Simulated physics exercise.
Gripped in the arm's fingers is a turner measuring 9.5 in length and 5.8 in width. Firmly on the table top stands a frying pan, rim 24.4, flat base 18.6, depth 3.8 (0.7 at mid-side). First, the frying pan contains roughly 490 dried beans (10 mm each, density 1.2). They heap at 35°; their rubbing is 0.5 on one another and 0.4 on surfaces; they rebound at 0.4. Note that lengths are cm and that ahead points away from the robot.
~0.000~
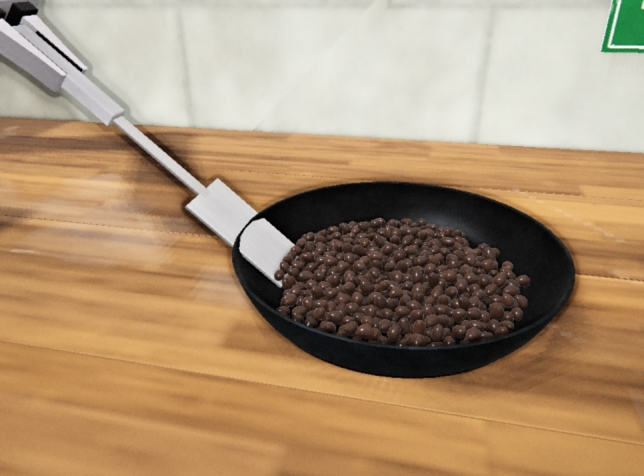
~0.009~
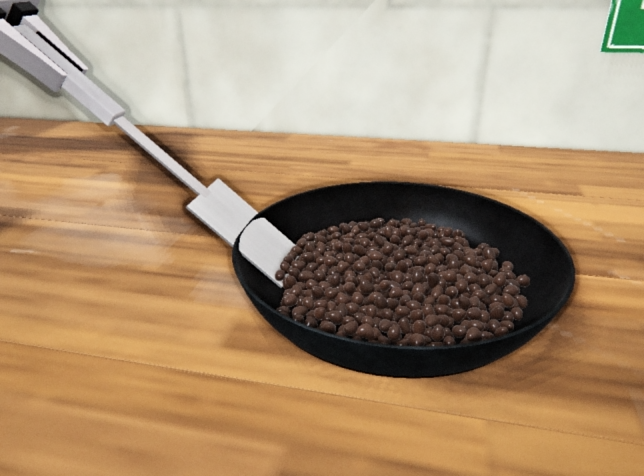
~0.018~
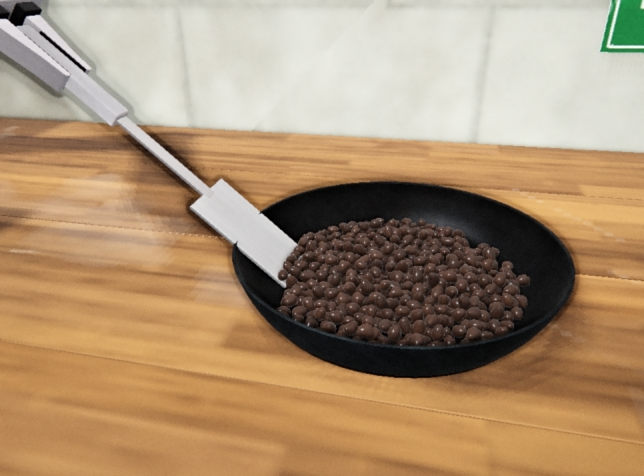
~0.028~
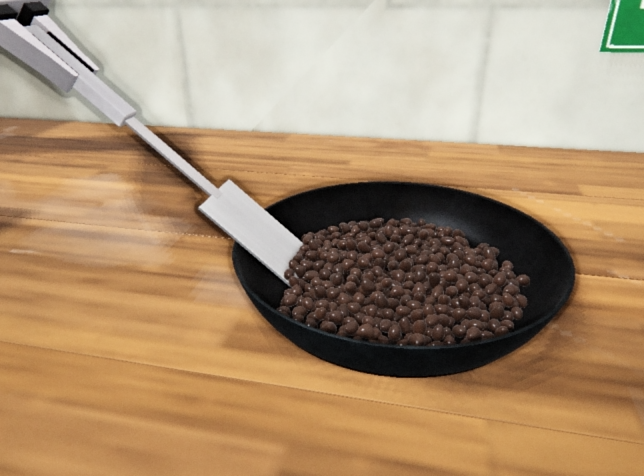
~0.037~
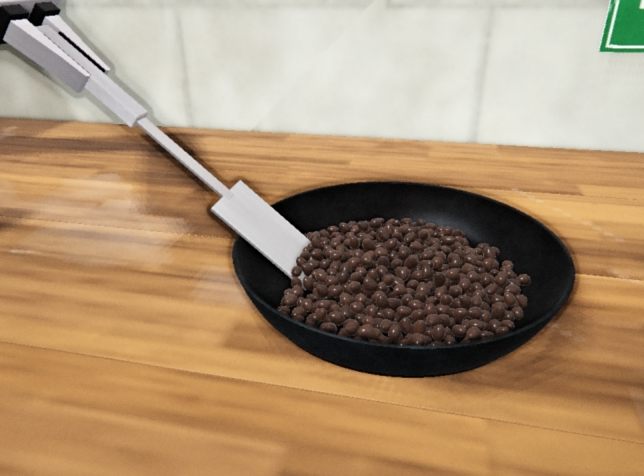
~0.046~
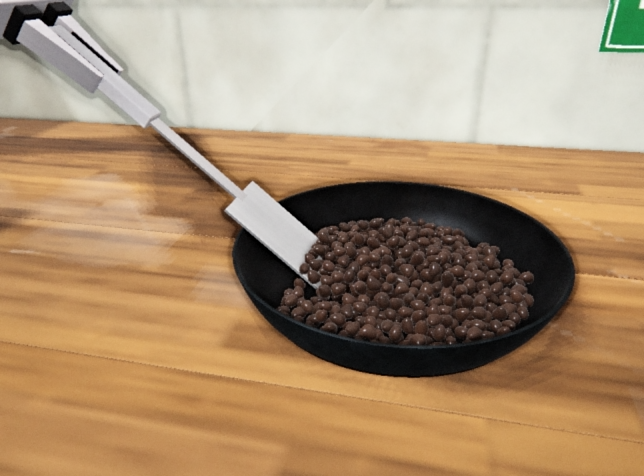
On a wooden table top, a robot arm held a turner at the left side of a black frying pan of brown beans, then slid it slowly rightward into them, nudging the nearest ones.
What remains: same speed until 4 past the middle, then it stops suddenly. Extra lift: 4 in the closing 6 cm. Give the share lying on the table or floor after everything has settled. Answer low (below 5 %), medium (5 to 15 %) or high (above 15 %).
Medium.
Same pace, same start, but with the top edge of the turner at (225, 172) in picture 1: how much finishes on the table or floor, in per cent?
Spill: Approx. 10 per cent.
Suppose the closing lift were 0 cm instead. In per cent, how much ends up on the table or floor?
I'd reckon around 0 per cent.
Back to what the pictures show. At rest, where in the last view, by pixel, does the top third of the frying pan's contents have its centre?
Roughly (481, 276).
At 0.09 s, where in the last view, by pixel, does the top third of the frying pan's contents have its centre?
Centre: Approx. (415, 261) in the last view.
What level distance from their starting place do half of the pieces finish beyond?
2 cm.
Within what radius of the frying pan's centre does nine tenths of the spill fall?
Roughly 55 cm.
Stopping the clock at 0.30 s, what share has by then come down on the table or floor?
Around 8 percent.
By 0.07 s, sloping 41°, highest piece 5 above the table; 492 in the frying pan.
By 0.09 s, sloping 41°, highest piece 6 above the table; 492 in the frying pan.
By 0.30 s, sloping 41°, highest piece 9 above the table; 444 in the frying pan, 44 on the table or floor, 4 on the blade or in flight.
By 1.35 s, sloping 41°, highest piece 4 above the table; 444 in the frying pan, 48 on the table or floor.
Final count, 444 in the frying pan, 48 on the table or floor. That is 10 % on the table or floor.
